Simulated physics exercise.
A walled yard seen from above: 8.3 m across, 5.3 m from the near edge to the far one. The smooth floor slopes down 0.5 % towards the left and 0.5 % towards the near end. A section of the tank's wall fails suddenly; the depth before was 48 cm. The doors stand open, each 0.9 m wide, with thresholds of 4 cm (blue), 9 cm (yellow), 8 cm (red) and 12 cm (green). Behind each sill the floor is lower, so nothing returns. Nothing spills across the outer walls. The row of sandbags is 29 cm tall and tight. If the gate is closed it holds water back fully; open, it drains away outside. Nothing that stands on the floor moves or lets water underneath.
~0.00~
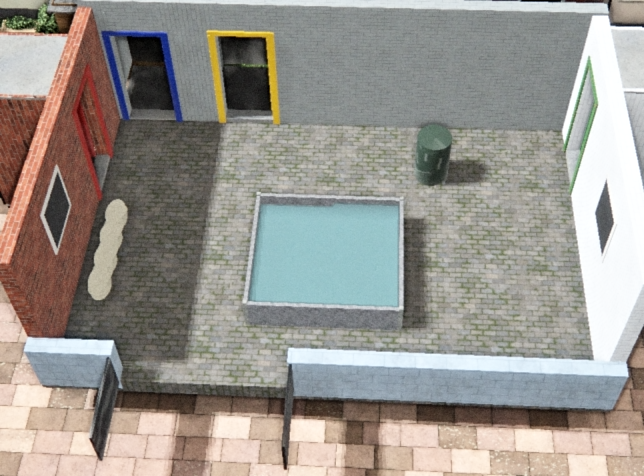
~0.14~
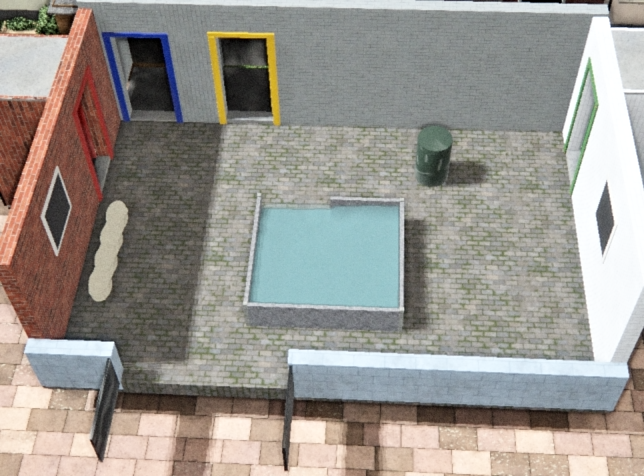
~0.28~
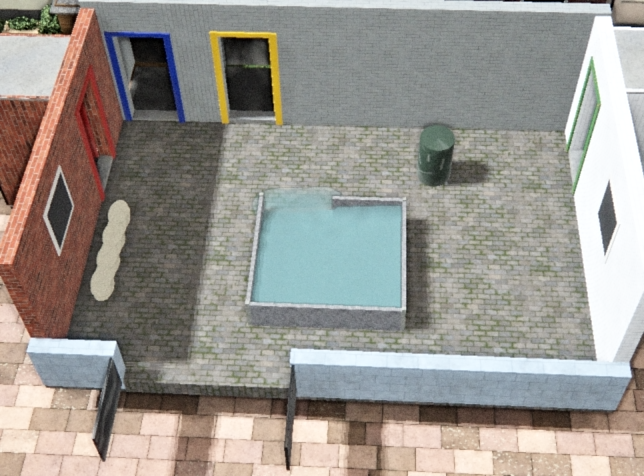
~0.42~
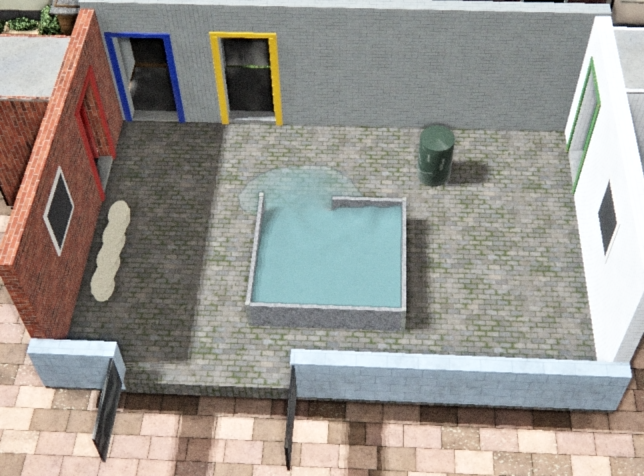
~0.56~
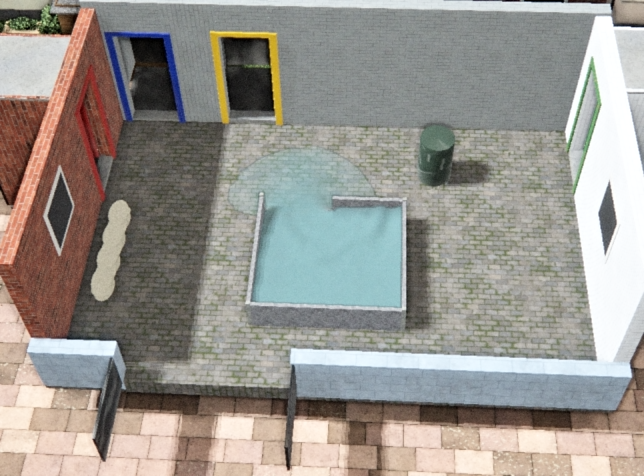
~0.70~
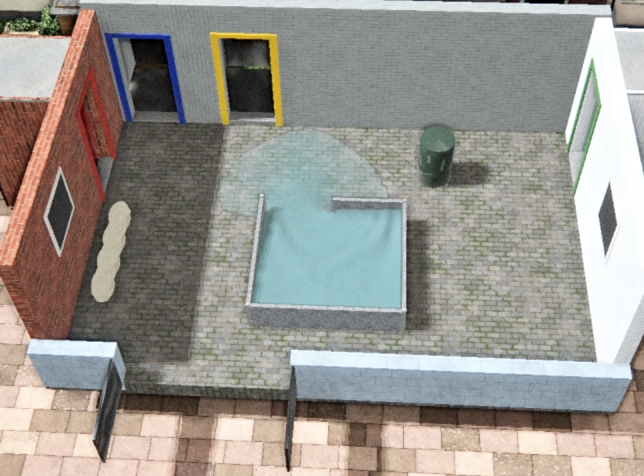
The clip shows a walled yard with a rectangular tank of still water; part of the tank's far wall opens, and water pours out through the gap, fanning across the paving towards the back wall with blue and yellow doorways.
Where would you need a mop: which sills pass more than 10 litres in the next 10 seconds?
Within that time: At the blue door it exceeds the limit; at the yellow door it goes over the limit; at the red door it passes the limit; at the green door it stays under the limit.
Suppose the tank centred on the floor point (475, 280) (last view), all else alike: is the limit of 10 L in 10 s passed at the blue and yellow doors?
Then: Blue past it, yellow below.
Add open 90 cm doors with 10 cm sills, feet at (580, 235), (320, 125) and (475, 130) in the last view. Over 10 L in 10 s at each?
In turn: Not over, over, under.
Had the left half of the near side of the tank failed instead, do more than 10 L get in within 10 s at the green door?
Against that limit: Green below.
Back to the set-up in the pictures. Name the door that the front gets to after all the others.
Last comes the green one.
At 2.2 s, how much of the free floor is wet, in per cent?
Near 20 per cent is wet.
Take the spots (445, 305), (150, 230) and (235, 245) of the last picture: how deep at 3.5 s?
Roughly 0, 0 and 0 cm, in turn.
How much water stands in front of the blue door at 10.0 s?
About 9.0 cm.
After 1.4 s water covers 15 % of the floor and is deepest (27 cm) near (285, 211); blue door not reached, yellow door 19 cm at the sill, 4 L in, red door not reached, green door not reached.
After 2.2 s water covers 20 % of the floor and is deepest (28 cm) near (303, 130); blue door 7 cm at the sill, 0 L in, yellow door 22 cm at the sill, 46 L in, red door not reached, green door not reached.
After 3.5 s water covers 35 % of the floor and is deepest (23 cm) near (131, 132); blue door 13 cm at the sill, 17 L in, yellow door 18 cm at the sill, 113 L in, red door 11 cm at the sill, 1 L in, green door 1 cm at the sill, 0 L in.
After 6.0 s water covers 60 % of the floor and is deepest (16 cm) near (102, 206); blue door 11 cm at the sill, 79 L in, yellow door 12 cm at the sill, 151 L in, red door 11 cm at the sill, 21 L in, green door 8 cm at the sill, 1 L in.
After 10.0 s water covers 90 % of the floor and is deepest (11 cm) near (61, 366); blue door 9 cm at the sill, 143 L in, yellow door 7 cm at the sill, 158 L in, red door 9 cm at the sill, 41 L in, green door 5 cm at the sill, 1 L in.
